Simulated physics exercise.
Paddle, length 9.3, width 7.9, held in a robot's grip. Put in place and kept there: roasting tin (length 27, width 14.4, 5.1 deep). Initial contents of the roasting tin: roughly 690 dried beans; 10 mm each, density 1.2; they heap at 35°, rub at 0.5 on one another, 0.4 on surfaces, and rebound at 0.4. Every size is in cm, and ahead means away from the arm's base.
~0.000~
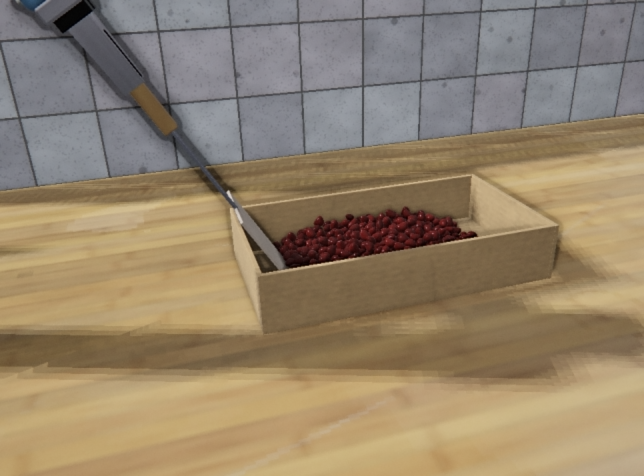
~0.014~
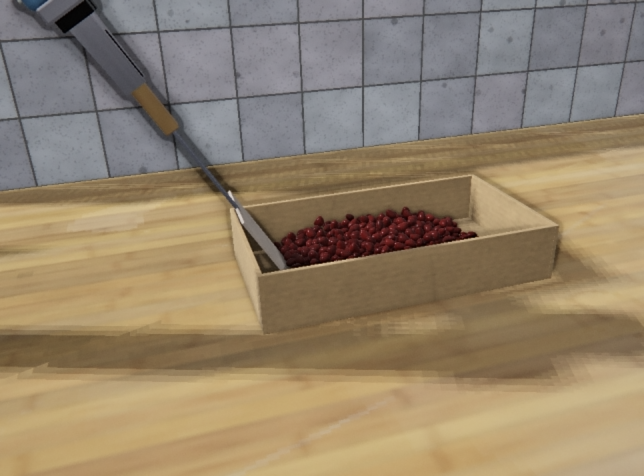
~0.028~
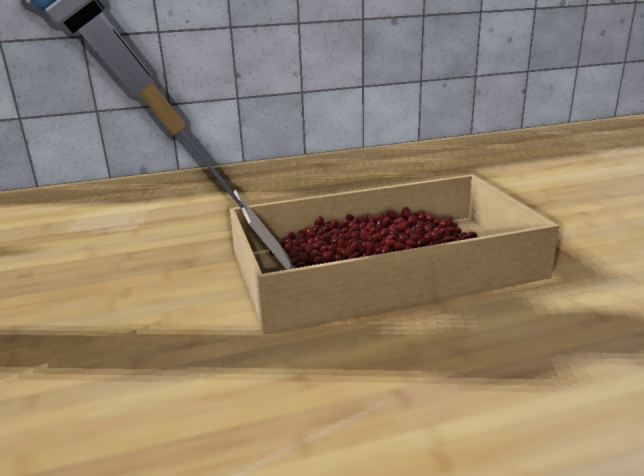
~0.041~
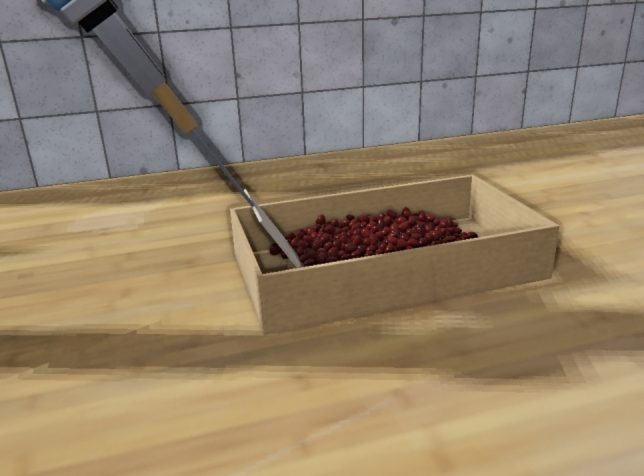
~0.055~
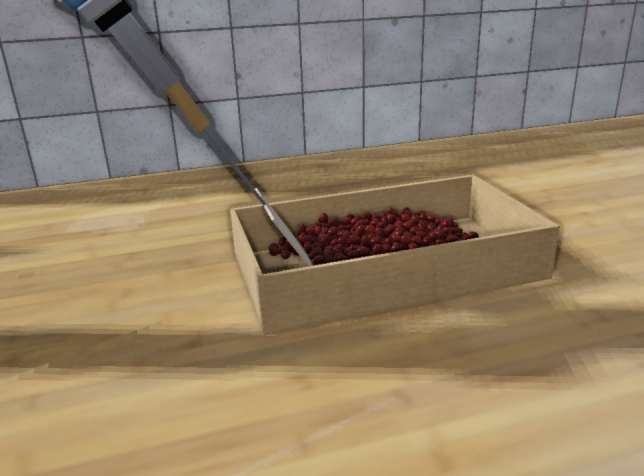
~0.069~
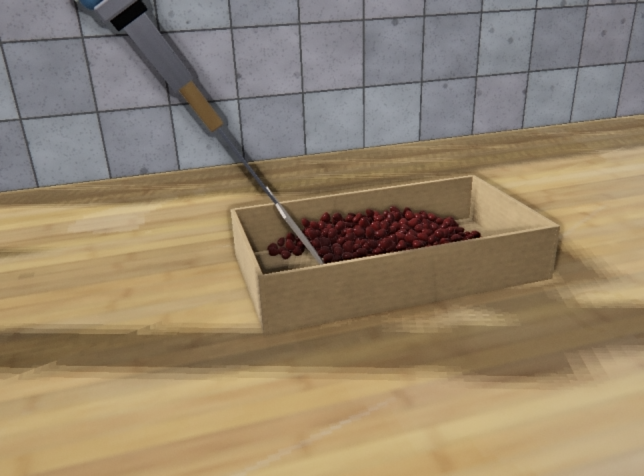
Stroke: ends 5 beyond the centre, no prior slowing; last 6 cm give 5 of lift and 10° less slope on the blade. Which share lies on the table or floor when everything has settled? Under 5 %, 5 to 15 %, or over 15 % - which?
I would say under 5 %.
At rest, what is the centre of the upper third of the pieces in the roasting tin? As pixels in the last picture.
Pixel position: Approx. (474, 224).
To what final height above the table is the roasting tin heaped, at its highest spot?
Some 5.5 cm above the table.
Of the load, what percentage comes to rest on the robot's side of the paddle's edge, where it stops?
35 %.
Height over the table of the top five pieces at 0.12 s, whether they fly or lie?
Somewhere near 6 cm, I'd say.
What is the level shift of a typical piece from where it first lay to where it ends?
Somewhere near 5 centimetres, I reckon.
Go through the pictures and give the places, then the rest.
Paddle top edge at (234, 206), sloping 59°; upper third of the load around (383, 243), from x 275 to 505, top at y 210; 690 in the roasting tin, in the first picture.
Paddle top edge at (235, 206), sloping 59°; upper third of the load around (383, 243), from x 275 to 505, top at y 210, in the second picture.
Paddle top edge at (242, 206), sloping 59°; upper third of the load around (382, 242), from x 275 to 505, top at y 210, in the third picture.
Paddle top edge at (252, 204), sloping 59°; upper third of the load around (381, 241), from x 275 to 505, top at y 210, in the fourth picture.
Paddle top edge at (264, 203), sloping 59°; upper third of the load around (380, 239), from x 275 to 505, top at y 215, in the fifth picture.
Paddle top edge at (275, 202), sloping 59°; upper third of the load around (383, 236), from x 275 to 505, top at y 210; 690 in the roasting tin, in the sixth picture.
By 0.12 s, sloping 59°, highest piece 6 above the table; 690 in the roasting tin.
By 0.17 s, sloping 55°, highest piece 6 above the table; 690 in the roasting tin.
By 0.40 s, sloping 49°, highest piece 6 above the table; 685 in the roasting tin, 5 on the table or floor.
By 1.45 s, sloping 49°, highest piece 5 above the table; 684 in the roasting tin, 6 on the table or floor.
Final count, 684 in the roasting tin, 6 on the table or floor. That is 1 % on the table or floor.
